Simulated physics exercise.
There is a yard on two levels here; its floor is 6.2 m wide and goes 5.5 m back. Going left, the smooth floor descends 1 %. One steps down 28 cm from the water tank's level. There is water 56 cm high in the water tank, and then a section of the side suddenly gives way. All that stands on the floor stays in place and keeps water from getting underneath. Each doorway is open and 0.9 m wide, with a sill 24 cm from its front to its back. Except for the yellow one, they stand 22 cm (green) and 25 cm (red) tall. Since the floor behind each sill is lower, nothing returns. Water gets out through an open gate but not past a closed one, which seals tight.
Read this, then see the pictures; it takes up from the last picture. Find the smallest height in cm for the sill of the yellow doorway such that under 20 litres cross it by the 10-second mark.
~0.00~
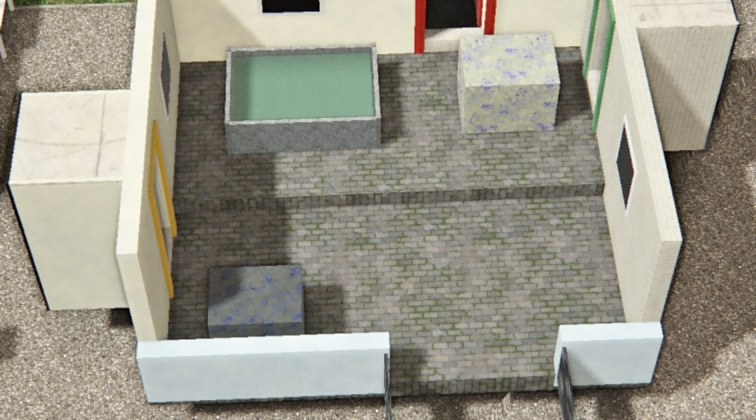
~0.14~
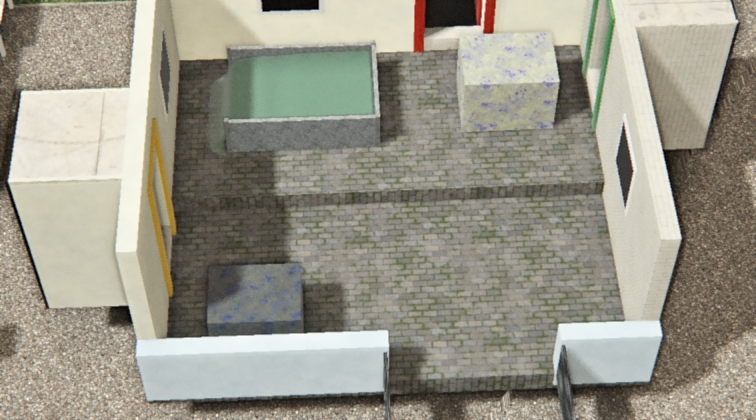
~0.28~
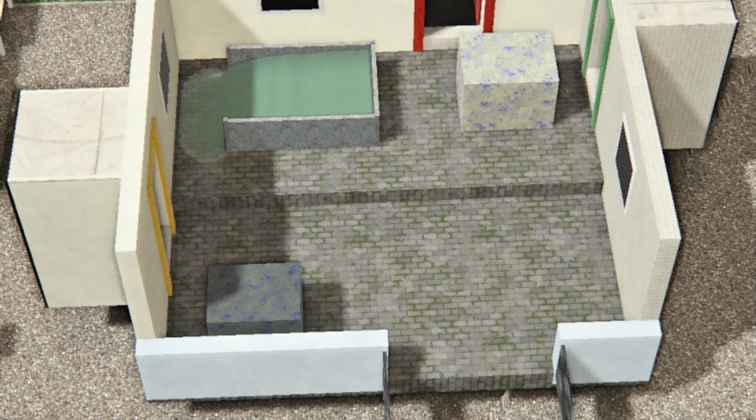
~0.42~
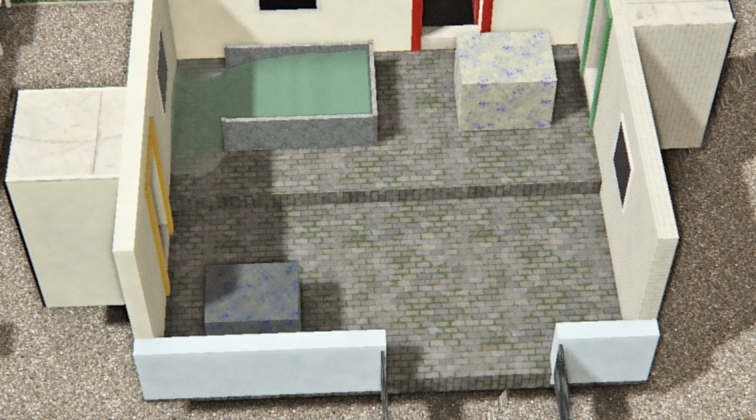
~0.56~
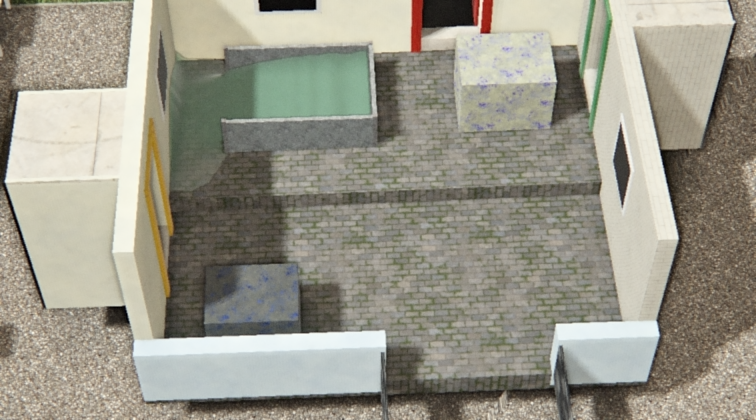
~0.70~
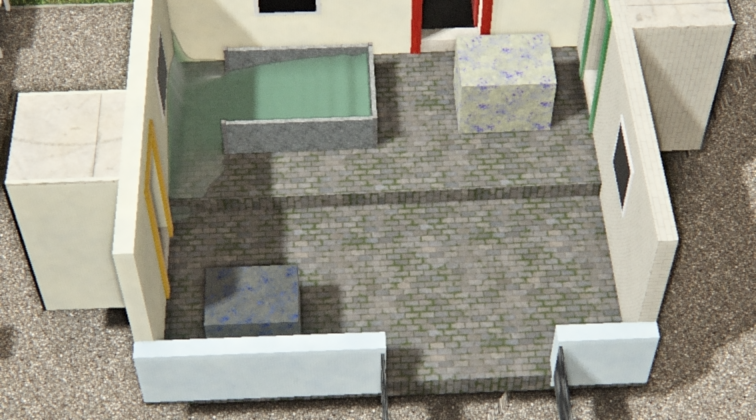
Around 8 cm is just enough.
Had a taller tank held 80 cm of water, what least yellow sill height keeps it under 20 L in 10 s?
A step of about 12.0 cm does it.
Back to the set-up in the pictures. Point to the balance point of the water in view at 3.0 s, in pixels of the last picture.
The water is centred around (263, 153) in the last picture's pixels.
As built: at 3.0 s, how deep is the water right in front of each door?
Yellow door 8 cm, green door 0 cm, red door 8 cm.
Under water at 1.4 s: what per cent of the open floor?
About 15 per cent.
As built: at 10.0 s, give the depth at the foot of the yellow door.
6.5 cm.
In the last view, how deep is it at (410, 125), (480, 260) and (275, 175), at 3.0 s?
0, 0 and 0 cm, respectively.
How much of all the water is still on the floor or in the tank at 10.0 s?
Roughly 94 per cent of the water.
After 1.4 s water covers 15 % of the floor, deepest (50 cm) near (177, 66); 6 cm at the yellow door, 0 litres in over its 25 cm sill.
After 3.0 s water covers 40 % of the floor, deepest (28 cm) near (204, 363); 8 cm at the yellow door, 0 litres in over its 25 cm sill.
After 10.0 s water covers 90 % of the floor, deepest (11 cm) near (163, 376); 7 cm at the yellow door, 0 litres in over its 25 cm sill.
At the yellow door as built, the water arrived by 1.1 s and peaked near 12 cm at 7.0 s.
Run again over the same 10 s with other heights there, 33 litres in over 6.5 cm, 7 litres over 10 cm. The limit of 20 litres is kept from about 8 cm up.
